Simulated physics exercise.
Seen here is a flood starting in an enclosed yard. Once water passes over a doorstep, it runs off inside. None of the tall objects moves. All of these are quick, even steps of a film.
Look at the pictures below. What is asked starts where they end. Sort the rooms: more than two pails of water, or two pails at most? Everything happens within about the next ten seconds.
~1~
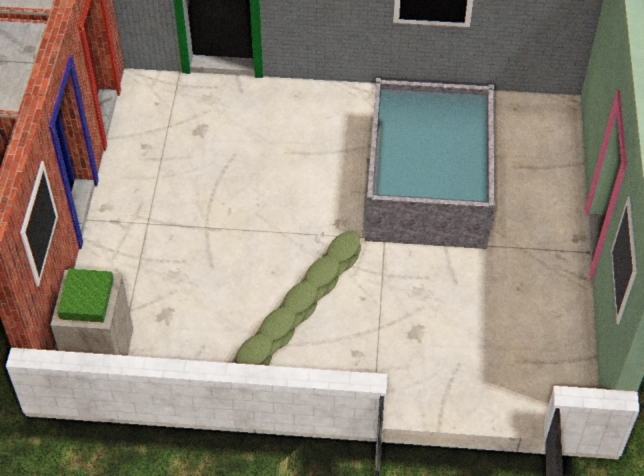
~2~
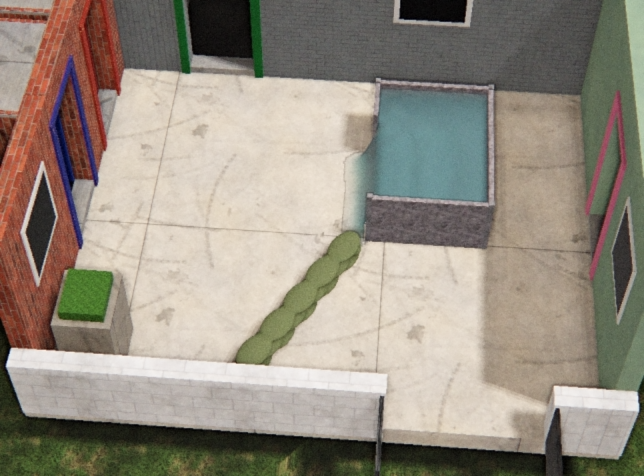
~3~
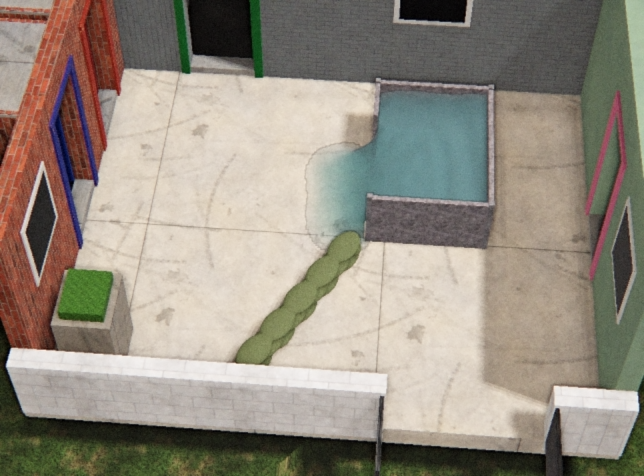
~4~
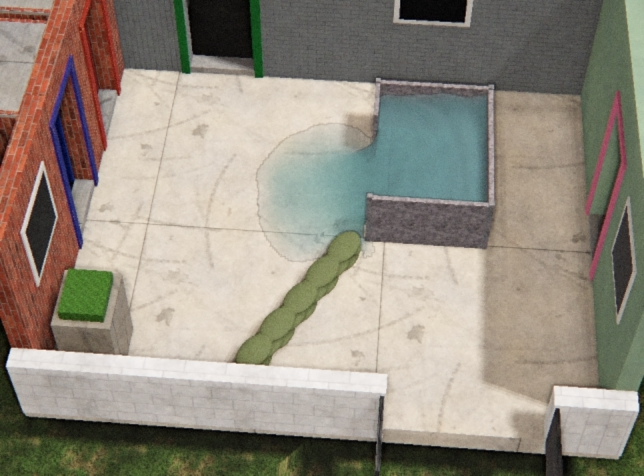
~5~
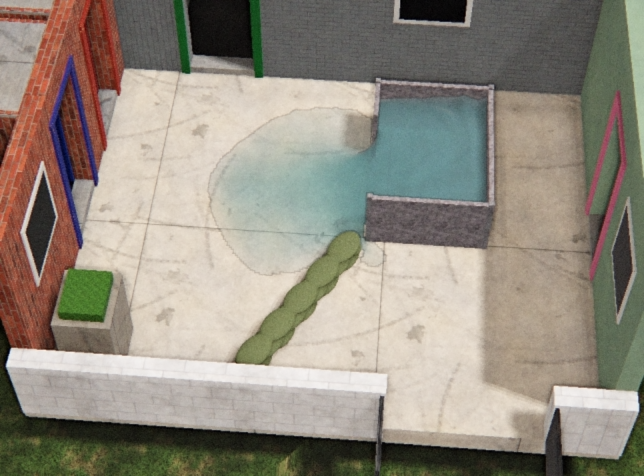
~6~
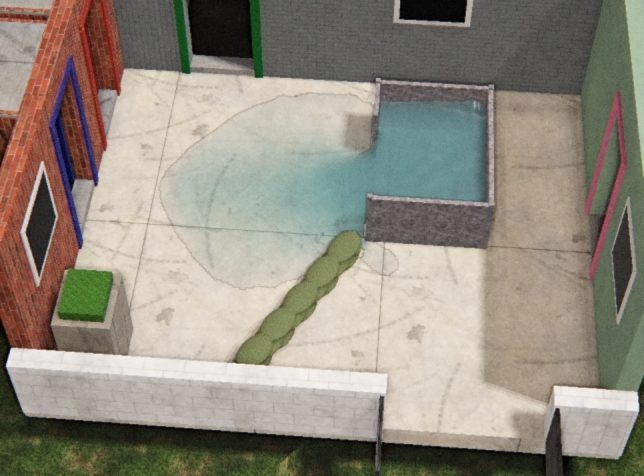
Red door - more than two pails; blue door - more than two pails; pink door - two pails at most; green door - two pails at most.
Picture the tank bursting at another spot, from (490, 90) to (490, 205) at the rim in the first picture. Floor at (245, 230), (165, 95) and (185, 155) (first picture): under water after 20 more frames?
Point by point: Untouched, swamped and swamped.
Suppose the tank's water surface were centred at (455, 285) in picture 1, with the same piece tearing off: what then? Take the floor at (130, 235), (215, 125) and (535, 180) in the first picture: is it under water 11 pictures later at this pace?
Soaked, parched, parched.
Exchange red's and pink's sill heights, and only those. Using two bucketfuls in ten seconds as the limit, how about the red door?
Red door: Exceeds the limit.
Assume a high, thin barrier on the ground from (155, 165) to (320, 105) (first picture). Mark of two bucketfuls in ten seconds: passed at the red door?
As it turns out, the red door is spared.
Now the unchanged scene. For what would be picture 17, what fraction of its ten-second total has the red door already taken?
Around 45 percent.
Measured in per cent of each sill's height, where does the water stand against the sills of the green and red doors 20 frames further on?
110 and 120 %, in that order.
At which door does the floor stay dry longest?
Answer - the one in pink.
A moment on, water covers 45 % of the floor; the red door under two buckets in, the blue door over two buckets in, the pink door not reached, the green door wet at the sill, nothing in.
Next, water covers 50 % of the floor; the red door over two buckets in, the blue door far over two buckets in, the pink door not reached, the green door wet at the sill, nothing in.
Then, water covers 50 % of the floor; the red door over two buckets in, the blue door far over two buckets in, the pink door not reached, the green door wet at the sill, nothing in.
Later, water covers 75 % of the floor; the red door over two buckets in, the blue door far over two buckets in, the pink door not reached, the green door under two buckets in.
In the end, water covers 90 % of the floor; the red door over two buckets in, the blue door far over two buckets in, the pink door wet at the sill, nothing in, the green door under two buckets in.
